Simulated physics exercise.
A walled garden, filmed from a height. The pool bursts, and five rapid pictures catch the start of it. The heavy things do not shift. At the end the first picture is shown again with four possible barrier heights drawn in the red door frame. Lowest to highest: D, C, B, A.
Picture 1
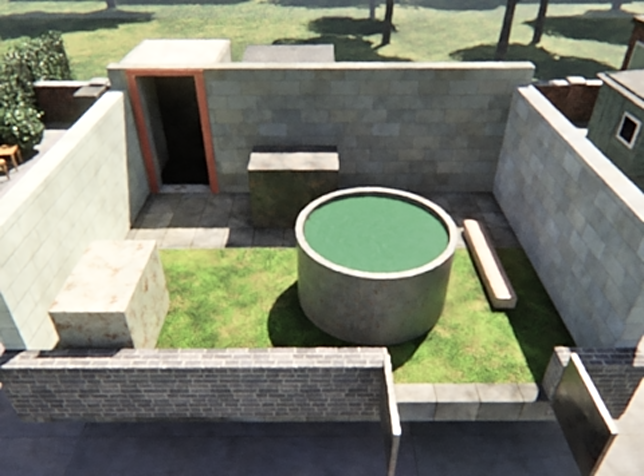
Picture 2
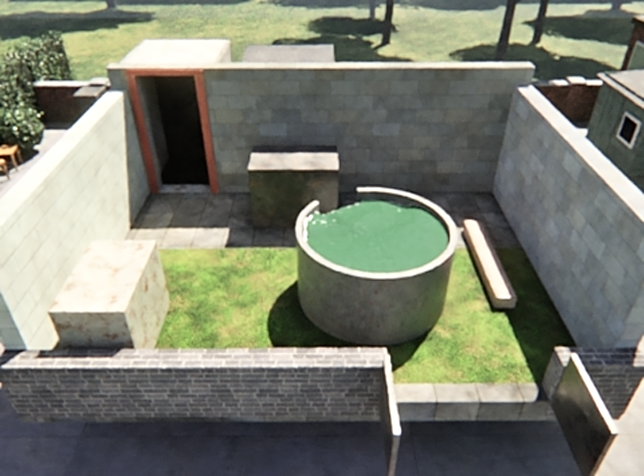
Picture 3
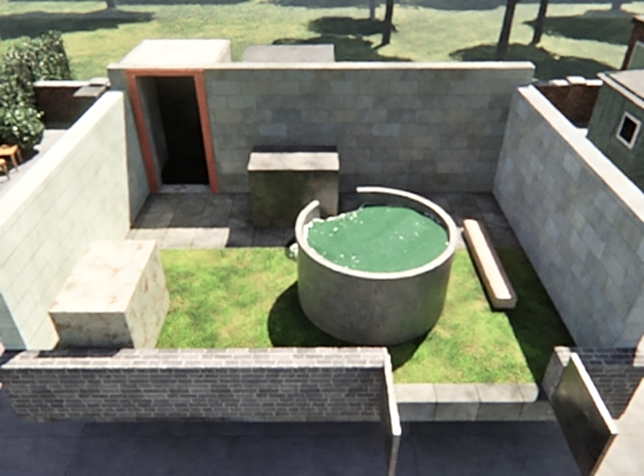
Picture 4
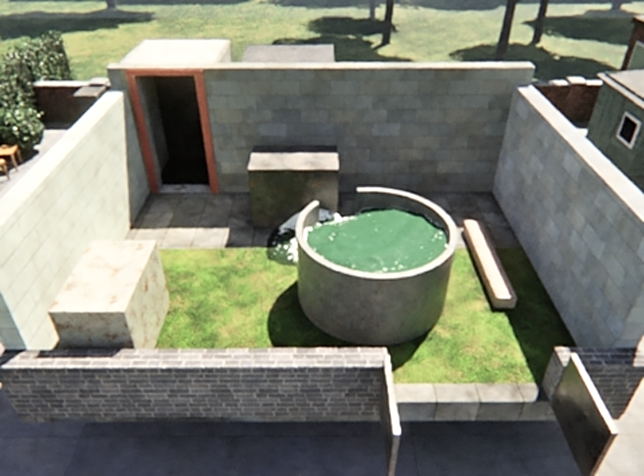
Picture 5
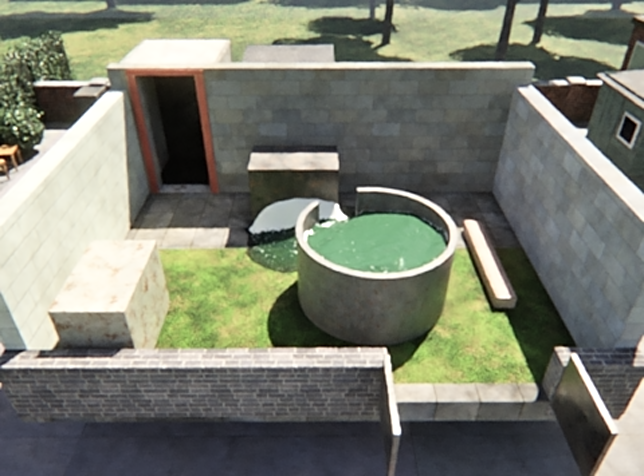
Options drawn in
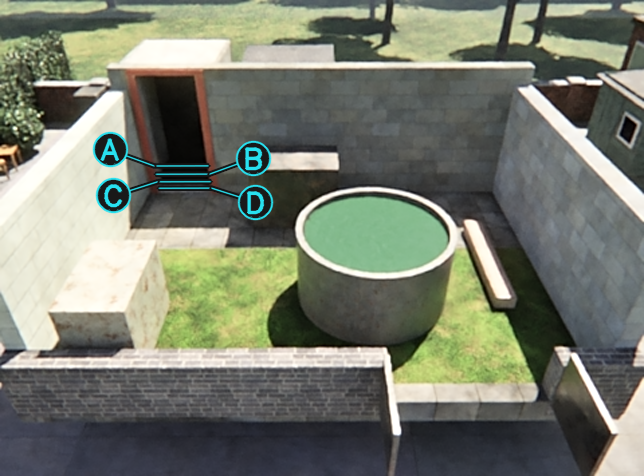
Green water pouring through a gap at the back of a round pool and spreading leftward across a walled garden's paving.
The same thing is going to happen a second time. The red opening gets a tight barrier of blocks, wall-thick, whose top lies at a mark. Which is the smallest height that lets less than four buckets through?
Use height C.
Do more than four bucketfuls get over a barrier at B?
No, that is safe.
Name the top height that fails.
Here it is height D.
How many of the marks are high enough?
Three of them.
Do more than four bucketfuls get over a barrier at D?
Yes, that goes wrong.
In cyan, A at (181, 165); B at (182, 174); C at (184, 181); D at (185, 188); from the bottom up D, C, B, A.
With A, nothing gets over.
With B, nothing gets over.
With C, a splash gets over, under a bucket.
With D, about 12 bucketfuls get in.
